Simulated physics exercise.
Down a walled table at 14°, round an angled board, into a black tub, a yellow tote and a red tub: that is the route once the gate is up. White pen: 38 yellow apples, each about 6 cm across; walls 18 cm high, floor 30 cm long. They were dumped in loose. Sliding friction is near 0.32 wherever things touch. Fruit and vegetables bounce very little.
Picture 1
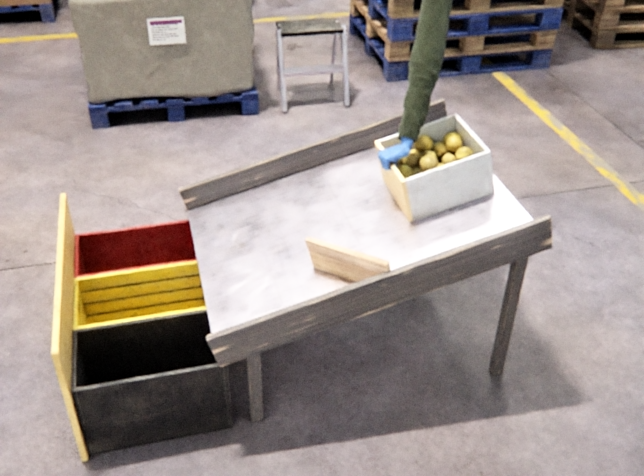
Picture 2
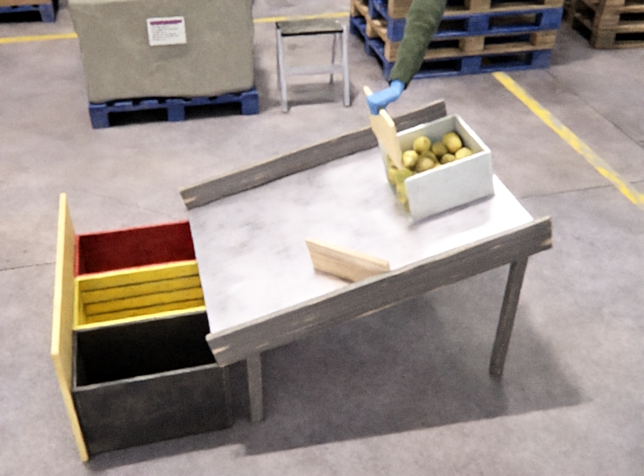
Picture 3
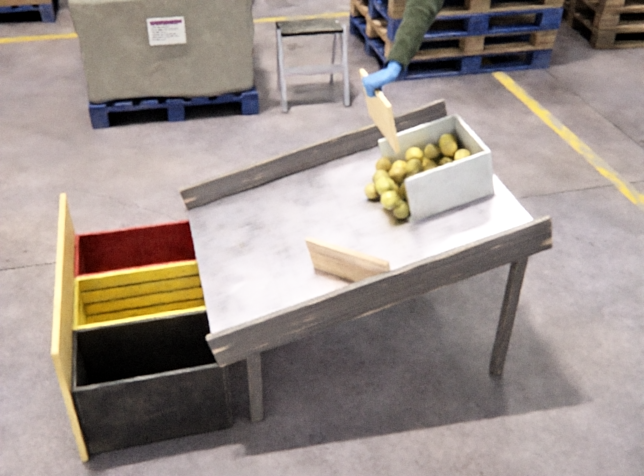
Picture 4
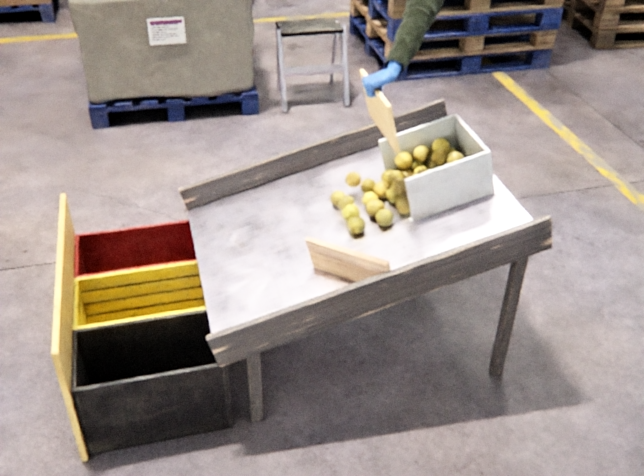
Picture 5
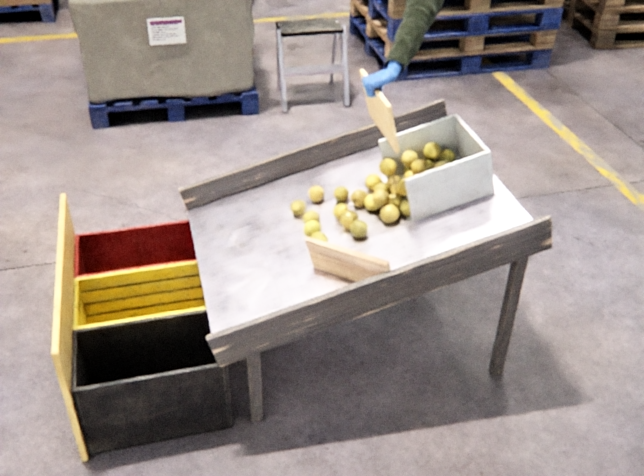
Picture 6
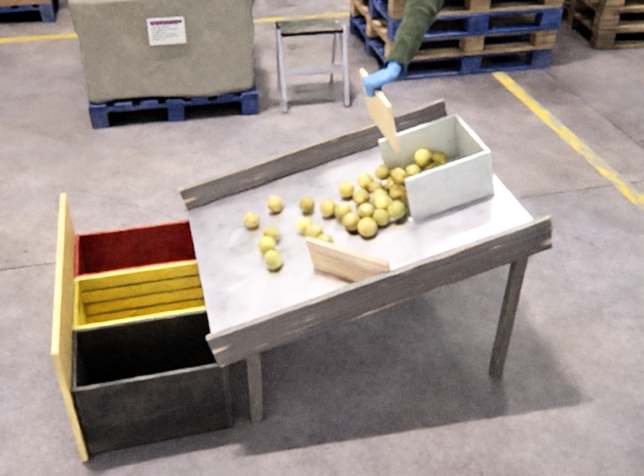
A gloved hand lifted the wooden gate of a white pen on a sloping table, and yellow apples rolled out, spreading down and left across the surface, some passing above the angled board.
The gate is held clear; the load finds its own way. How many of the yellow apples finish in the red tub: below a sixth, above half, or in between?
In the end between a sixth and a half of them are in the red tub.
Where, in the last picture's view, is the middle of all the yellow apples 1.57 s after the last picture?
At about (117, 344).
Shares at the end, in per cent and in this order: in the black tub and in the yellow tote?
Roughly 10 and 65 per cent.
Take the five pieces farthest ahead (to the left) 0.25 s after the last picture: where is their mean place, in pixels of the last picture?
At about (178, 264).
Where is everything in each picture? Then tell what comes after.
In the first picture (each is followed by its nearest rim corner in this view), white pen, (405, 180); red tub, (78, 277); none out.
The second picture shows white pen, (405, 180).
The third picture shows white pen, (405, 180); 7 out, the lowest apple at (372, 191).
The fourth picture shows white pen, (405, 180); 11 out, the lowest apple at (338, 198).
The fifth picture shows white pen, (405, 180); 16 out, the lowest apple at (298, 208).
The sixth picture shows white pen, (405, 180); red tub, (78, 277); 23 out, the lowest apple at (251, 219).
Then, 0.25 s after the last picture, 6 still in the white pen, 1 in the red tub, 28 on the slope and 3 in the air.
Then, 0.57 s after the last picture, 7 in the yellow tote, 3 in the red tub, 24 on the slope and 4 in the air.
Then, 1.00 s after the last picture, 2 in the black tub, 17 in the yellow tote, 7 in the red tub, 4 on the slope and 8 in the air.
Final count (1.57 s after the last picture), 3 in the black tub, 25 in the yellow tote and 10 in the red tub. Asked share, 10 of 38, 26 per cent.
